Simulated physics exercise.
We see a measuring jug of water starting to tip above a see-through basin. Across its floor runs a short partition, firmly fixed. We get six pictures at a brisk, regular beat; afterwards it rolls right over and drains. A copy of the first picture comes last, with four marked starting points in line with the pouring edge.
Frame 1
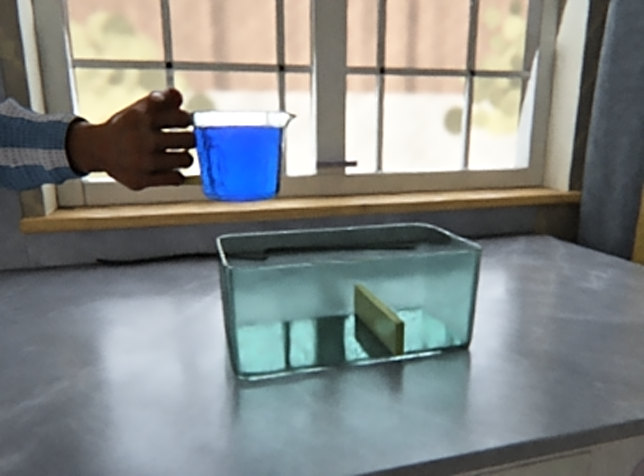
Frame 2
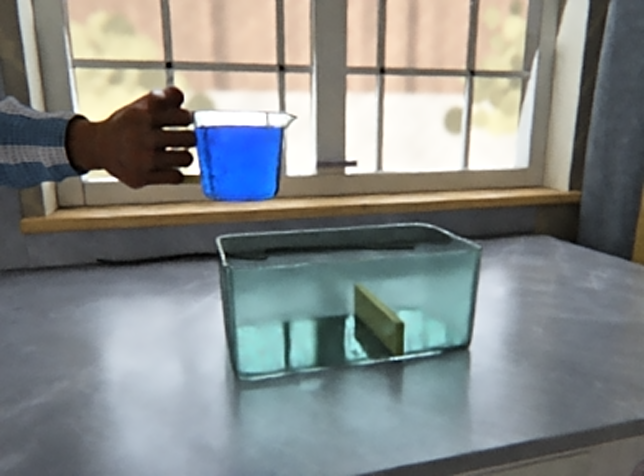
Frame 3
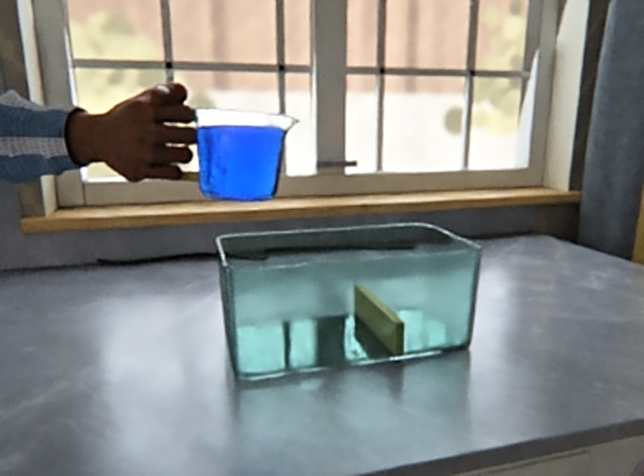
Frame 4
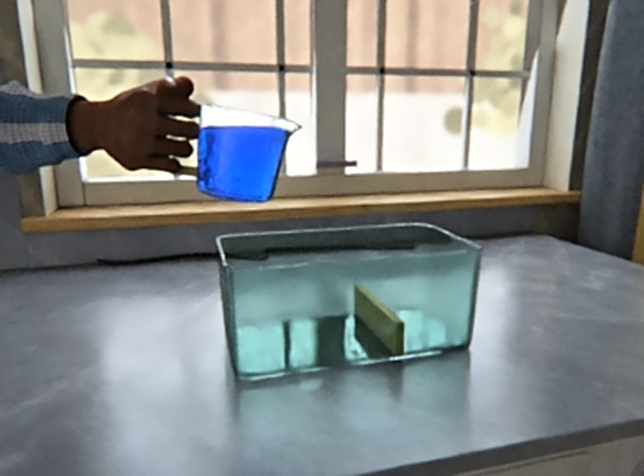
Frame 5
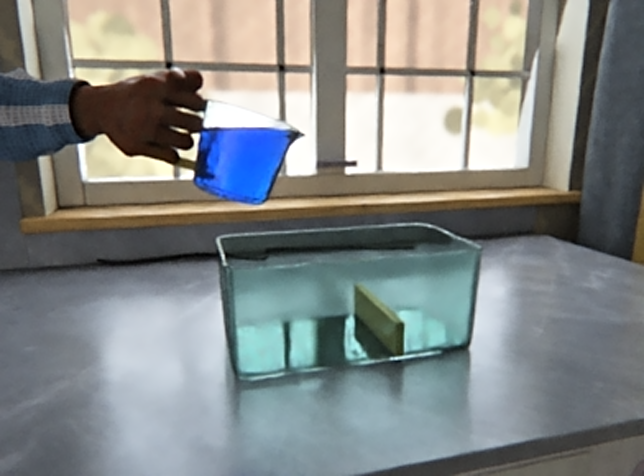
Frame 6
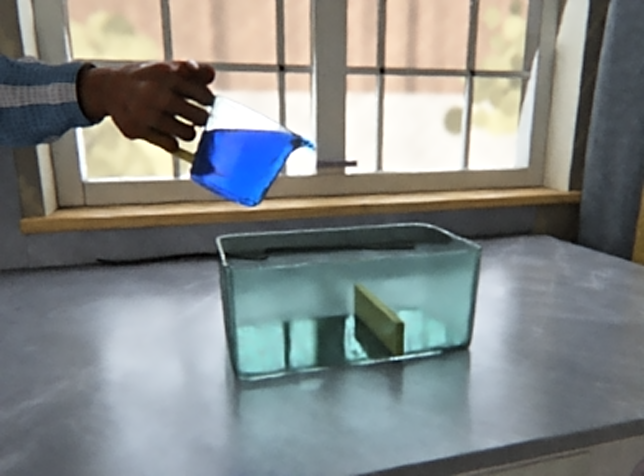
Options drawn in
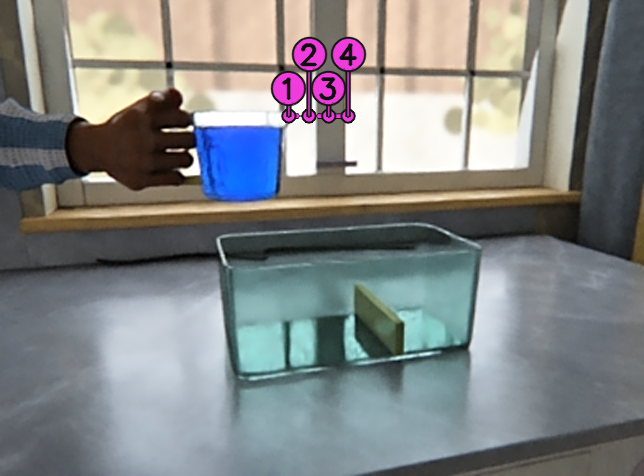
A hand held a clear jug of blue water above a see-through basin with a short partition inside, then gradually tilted it to the right until the water just crept over the lip.
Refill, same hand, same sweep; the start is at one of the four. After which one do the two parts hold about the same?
The best dot is 3.
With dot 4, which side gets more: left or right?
More ends on the right.
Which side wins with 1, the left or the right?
The left one.
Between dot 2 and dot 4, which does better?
4 it is.
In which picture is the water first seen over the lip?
In picture 6.
On the marked copy, 1 at (288, 116); 2 at (309, 116); 3 at (328, 116); 4 at (348, 116).
For dot 1, about 92 % ends left of the wall and 6 % right of it.
For dot 2, about 92 % ends left of the wall and 7 % right of it.
For dot 3, about 53 % ends left of the wall and 46 % right of it.
For dot 4, about 22 % ends left of the wall and 78 % right of it.
